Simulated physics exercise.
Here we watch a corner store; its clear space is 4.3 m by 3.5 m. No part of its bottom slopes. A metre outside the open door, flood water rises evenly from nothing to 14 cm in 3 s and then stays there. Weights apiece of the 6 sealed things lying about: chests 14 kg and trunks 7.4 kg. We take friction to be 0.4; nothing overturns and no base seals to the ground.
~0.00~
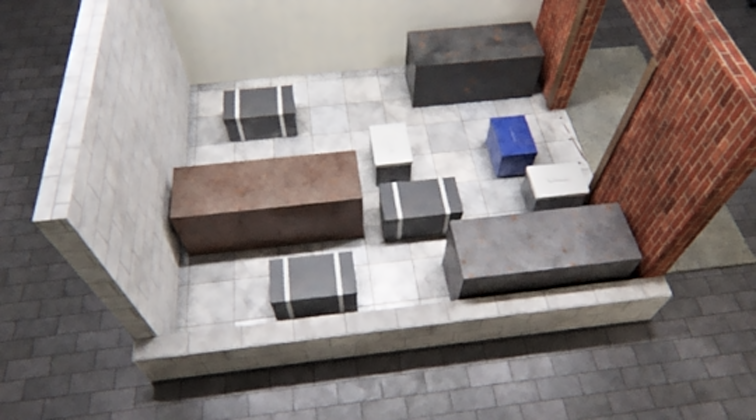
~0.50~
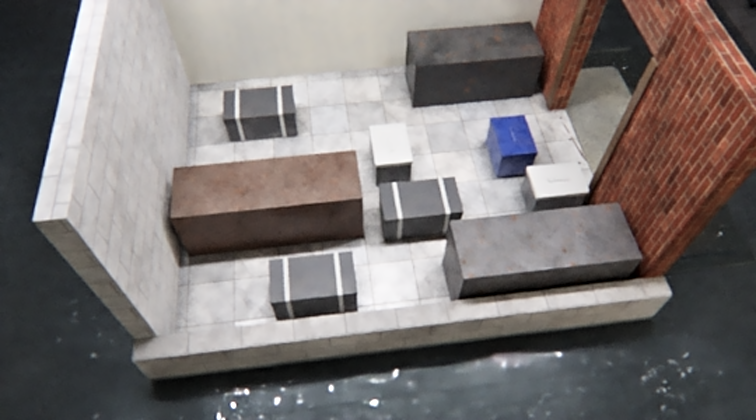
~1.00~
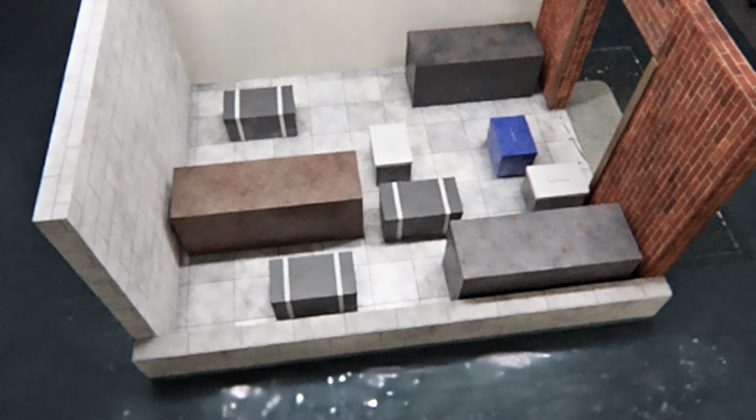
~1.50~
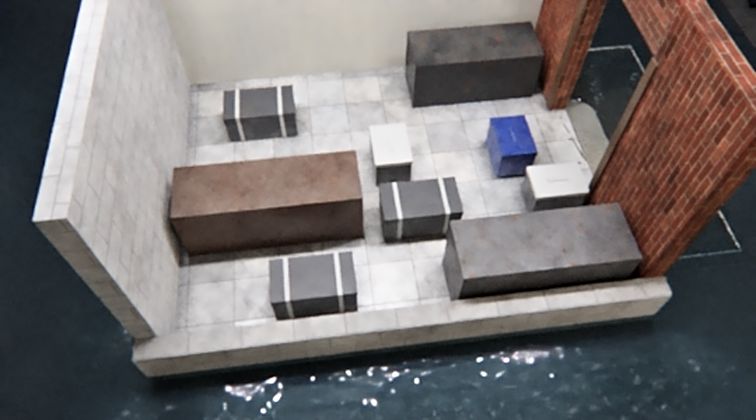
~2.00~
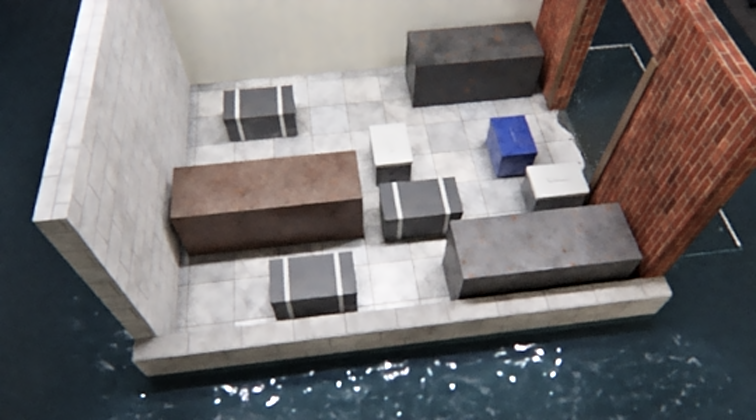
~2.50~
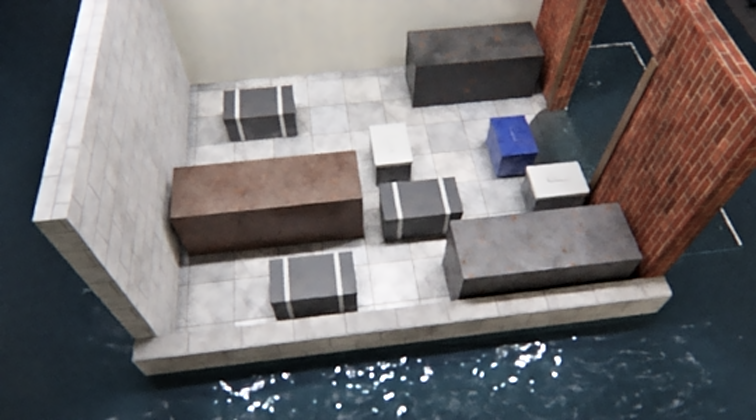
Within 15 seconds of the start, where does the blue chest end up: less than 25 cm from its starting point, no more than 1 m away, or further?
Long gone.
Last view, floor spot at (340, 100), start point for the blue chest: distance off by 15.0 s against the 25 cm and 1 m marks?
What happens is it creeps a short distance.
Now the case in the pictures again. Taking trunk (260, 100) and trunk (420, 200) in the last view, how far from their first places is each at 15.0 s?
Respectively 50 and 100 cm.
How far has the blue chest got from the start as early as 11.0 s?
Some 250 cm from the start.
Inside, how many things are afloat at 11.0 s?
5 at that moment.
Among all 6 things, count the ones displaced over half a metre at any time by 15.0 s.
I count 5 of them.
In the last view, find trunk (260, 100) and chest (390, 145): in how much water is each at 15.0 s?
First roughly 12 cm, second roughly 13 cm.
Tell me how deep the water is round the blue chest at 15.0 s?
The depth there is around 13 cm.
After 3.5 s the blue chest is near (492, 137), 0.2 m from its start, aground; 0 afloat.
After 6.8 s the blue chest is near (393, 142), 1.3 m from its start, aground; 1 afloat.
After 11.0 s the blue chest is near (310, 94), 2.3 m from its start, afloat; 5 afloat.
After 15.0 s the blue chest is near (304, 68), 2.5 m from its start, afloat; 6 afloat.
